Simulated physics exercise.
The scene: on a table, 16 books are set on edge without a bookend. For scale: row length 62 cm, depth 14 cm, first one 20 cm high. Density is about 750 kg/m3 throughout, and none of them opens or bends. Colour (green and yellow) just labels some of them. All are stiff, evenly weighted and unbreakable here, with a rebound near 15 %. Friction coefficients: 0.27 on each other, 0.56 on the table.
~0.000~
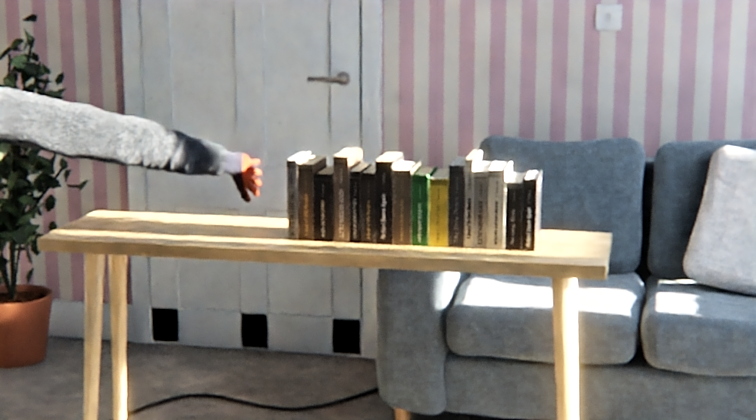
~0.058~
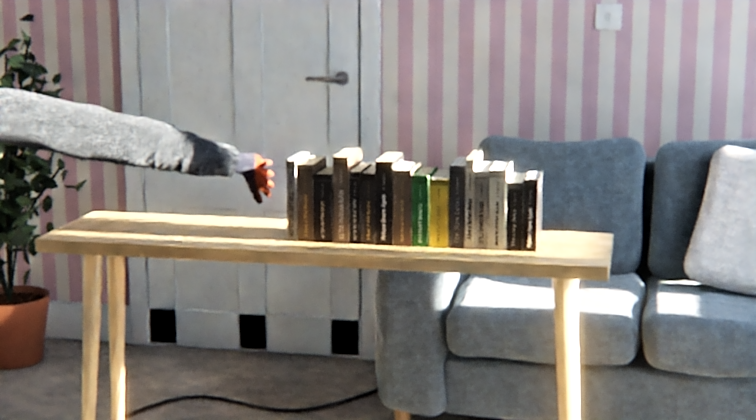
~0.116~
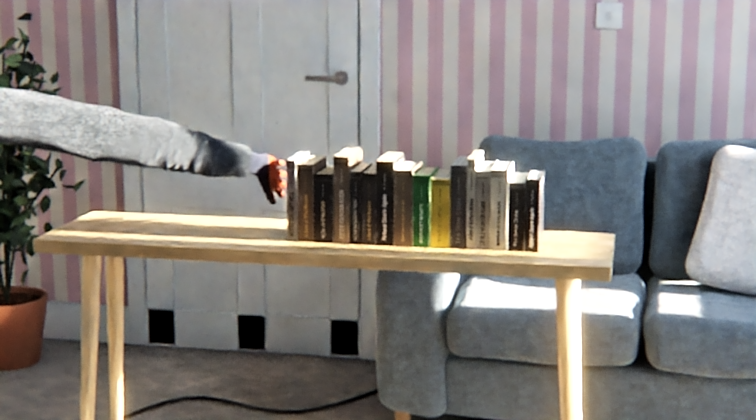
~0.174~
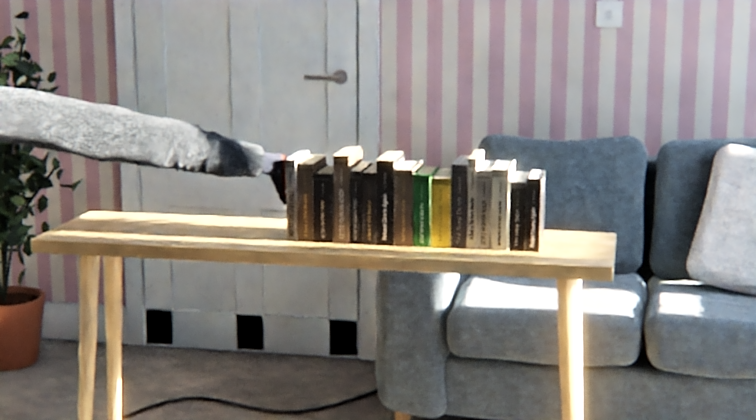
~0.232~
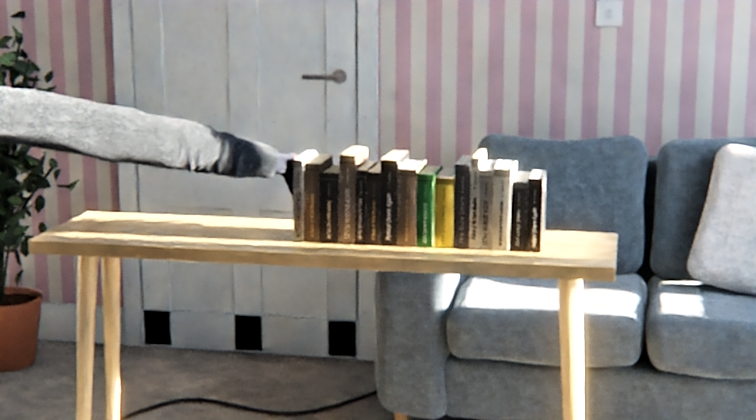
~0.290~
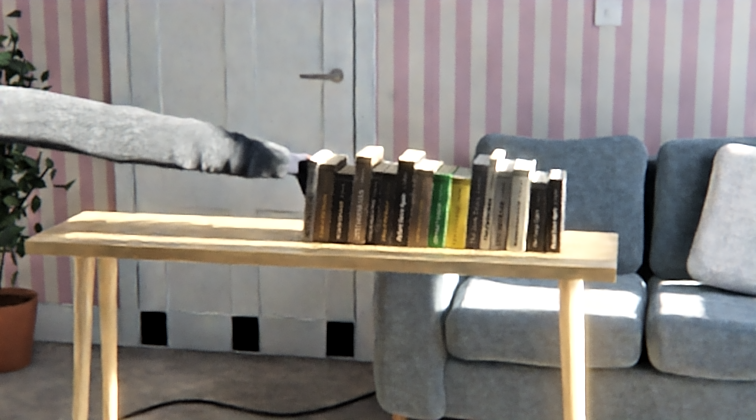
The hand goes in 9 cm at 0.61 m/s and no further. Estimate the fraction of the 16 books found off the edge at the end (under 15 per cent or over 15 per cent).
Less than 15 per cent of them.
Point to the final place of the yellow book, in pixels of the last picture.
Around (494, 210).
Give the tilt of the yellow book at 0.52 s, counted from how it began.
About 30°.
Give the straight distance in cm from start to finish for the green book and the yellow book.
Green 10, yellow 10.
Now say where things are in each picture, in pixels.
In the first frame (pixels give the middle of a visible side; the camera moves round a little), hand (237, 169) 12 cm from the first; yellow book (438, 213); green book (420, 211); none has stirred.
Hand (249, 170) 9 cm from the first; yellow book (438, 214), in the second frame.
Hand (263, 171) 51 mm from the first; yellow book (440, 214), in the third frame.
Hand (276, 170) 16 mm from the first; yellow book (440, 213), in the fourth frame.
Hand (289, 171) 20 mm in; green book (425, 211); movement in 4 of them, in the fifth frame.
Hand (301, 171) 55 mm in; green book (439, 212) 5° from how it stood; yellow book (457, 214) 5° from how it stood; steepest lean 6°, the book at (310, 202); movement in 16 of them, in the sixth frame.
After 0.35 s, none of the 16 books off the edge, 16 disturbed; yellow book 15° from how it stood; green book 15° from how it stood.
After 0.38 s, none of the 16 books off the edge, 16 disturbed; green book 20° from how it stood; yellow book 20° from how it stood.
After 0.52 s, none of the 16 books off the edge, 16 disturbed; yellow book 28° from how it stood; green book 28° from how it stood.
After 0.90 s, 1 of the 16 books off the edge; yellow book 28° from how it stood; green book 28° from how it stood.
In the end (1.1 s), 1 of the 16 books off the edge; yellow book 28° from how it stood; green book 28° from how it stood. That is 6 per cent. From the last view, middles, yellow book near (494, 210), green book near (474, 208).
